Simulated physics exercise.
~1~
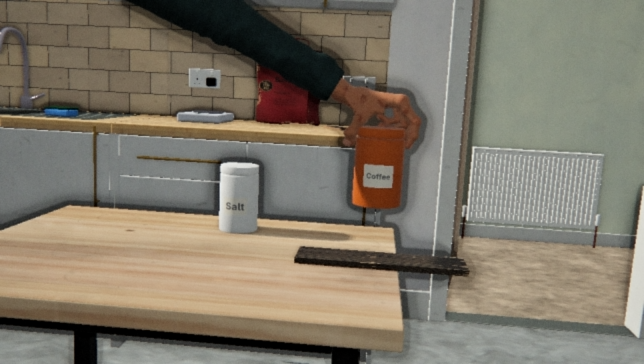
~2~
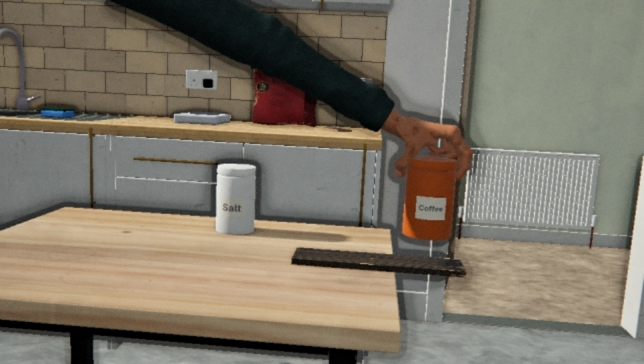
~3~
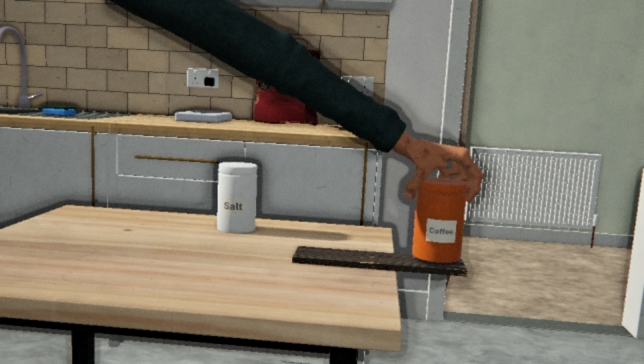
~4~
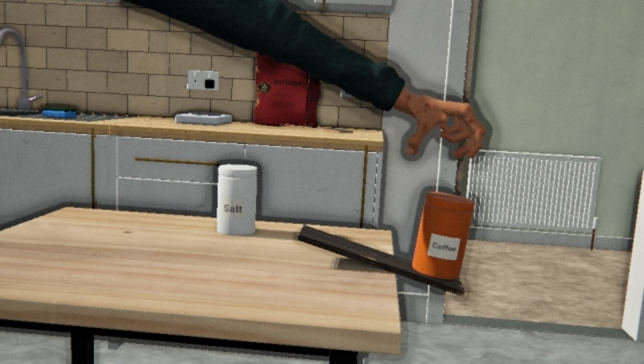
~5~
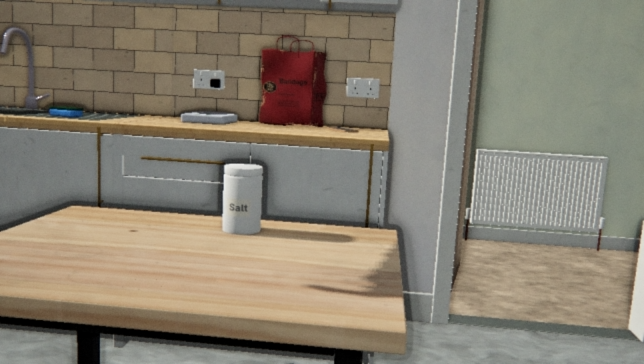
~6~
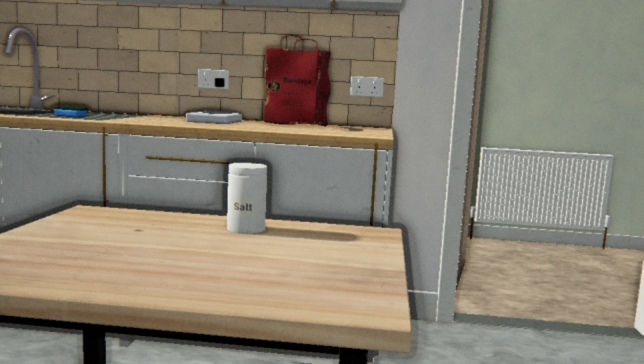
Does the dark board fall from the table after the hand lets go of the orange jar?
Yes, the board tips down at its overhanging end and goes off the edge of the table along with the orange jar.
